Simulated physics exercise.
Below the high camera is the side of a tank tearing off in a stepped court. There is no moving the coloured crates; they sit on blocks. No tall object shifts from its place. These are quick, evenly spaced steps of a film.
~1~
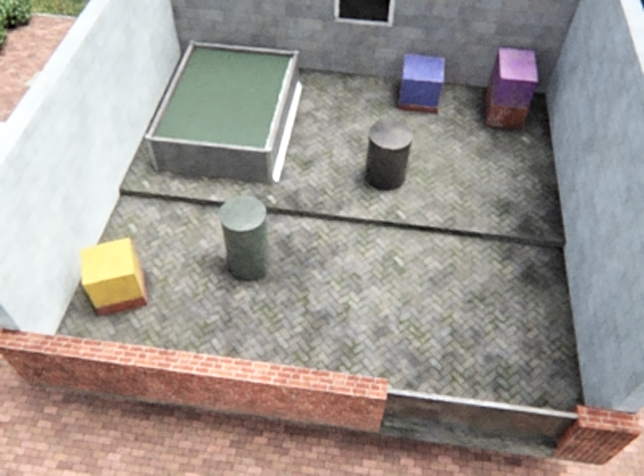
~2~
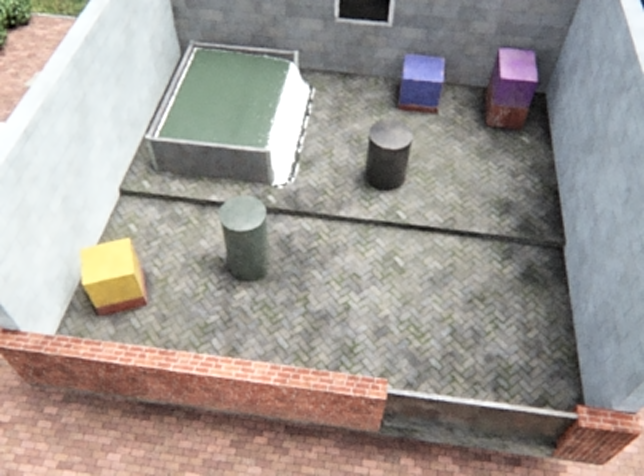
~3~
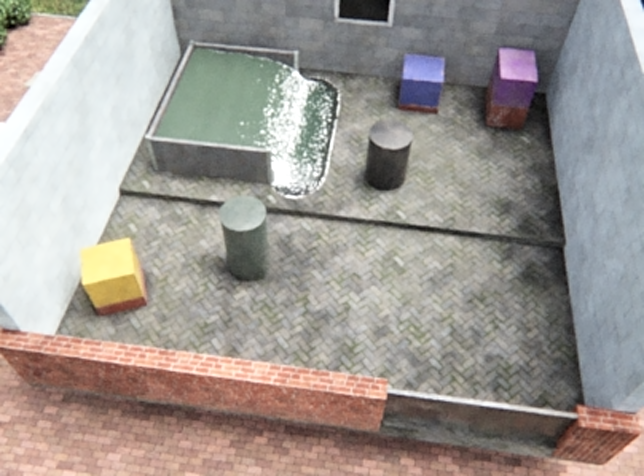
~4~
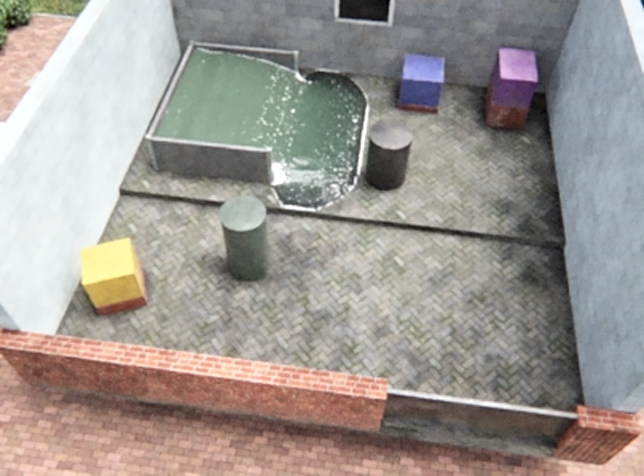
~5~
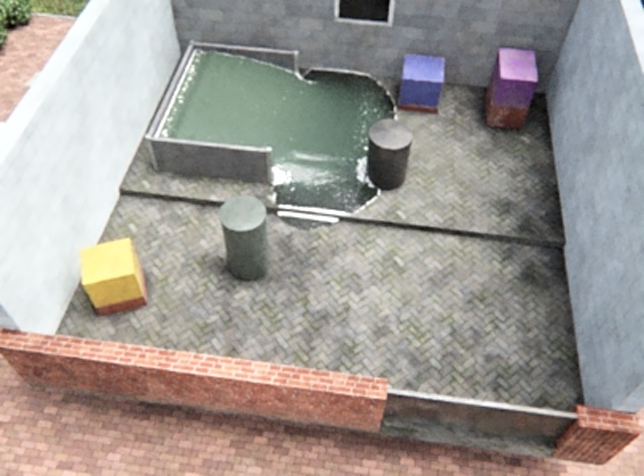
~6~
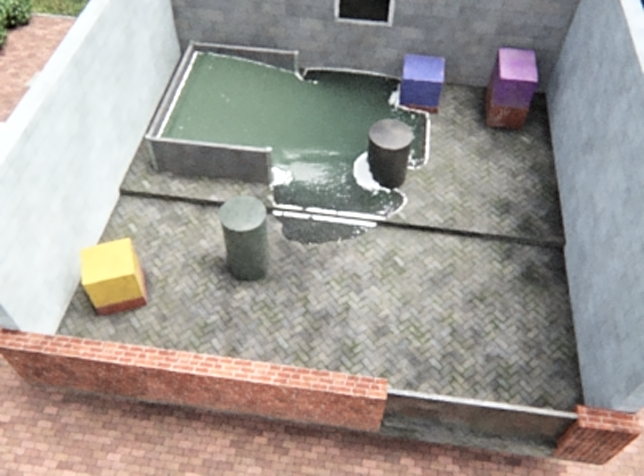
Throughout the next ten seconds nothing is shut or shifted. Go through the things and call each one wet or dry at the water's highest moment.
Called one by one: The yellow crate is dry; the purple crate is dry; the blue crate is wet.
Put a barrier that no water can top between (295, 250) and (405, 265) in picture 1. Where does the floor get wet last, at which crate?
That is the one in yellow.
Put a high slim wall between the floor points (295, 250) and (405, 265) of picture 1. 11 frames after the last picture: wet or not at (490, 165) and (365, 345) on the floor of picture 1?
As listed: Covered, no water.
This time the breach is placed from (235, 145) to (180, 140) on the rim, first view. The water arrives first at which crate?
That would be the yellow-painted one.
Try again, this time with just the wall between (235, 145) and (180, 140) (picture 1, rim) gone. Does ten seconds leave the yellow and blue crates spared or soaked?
My take: The yellow one gets flooded, while the blue one stays clear.
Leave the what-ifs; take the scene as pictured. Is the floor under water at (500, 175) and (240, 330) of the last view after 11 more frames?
First spot soaked, second spot bare.
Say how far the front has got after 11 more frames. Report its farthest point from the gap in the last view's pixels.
I'd say at around (563, 340).
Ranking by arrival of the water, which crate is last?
Clearly the yellow one.
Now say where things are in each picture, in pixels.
In the first frame, the water tank at (228, 96) is whole and still.
In the second frame, the front is at (305, 86), out from the gap at (283, 119).
In the third frame, water pours out at (283, 121) and has run to (316, 81).
In the fourth frame, the front is at (346, 80), out from the gap at (283, 123).
In the fifth frame, water pours out at (283, 123) and has run to (363, 75).
In the sixth frame, the front is at (422, 116), out from the gap at (283, 123).
A moment on, water covers 35 % of the floor; the yellow crate not reached, the purple crate water round its plinth, the blue crate water round its plinth.
Next, water covers 50 % of the floor; the yellow crate not reached, the purple crate water round its plinth, the blue crate water round its plinth.
Then, water covers 65 % of the floor; the yellow crate not reached, the purple crate water round its plinth, the blue crate water round its plinth.
Later, water covers 75 % of the floor; the yellow crate not reached, the purple crate water round its plinth, the blue crate water round its plinth.
In the end, water covers 95 % of the floor; the yellow crate stayed above the water, the purple crate stayed above the water, the blue crate was topped.
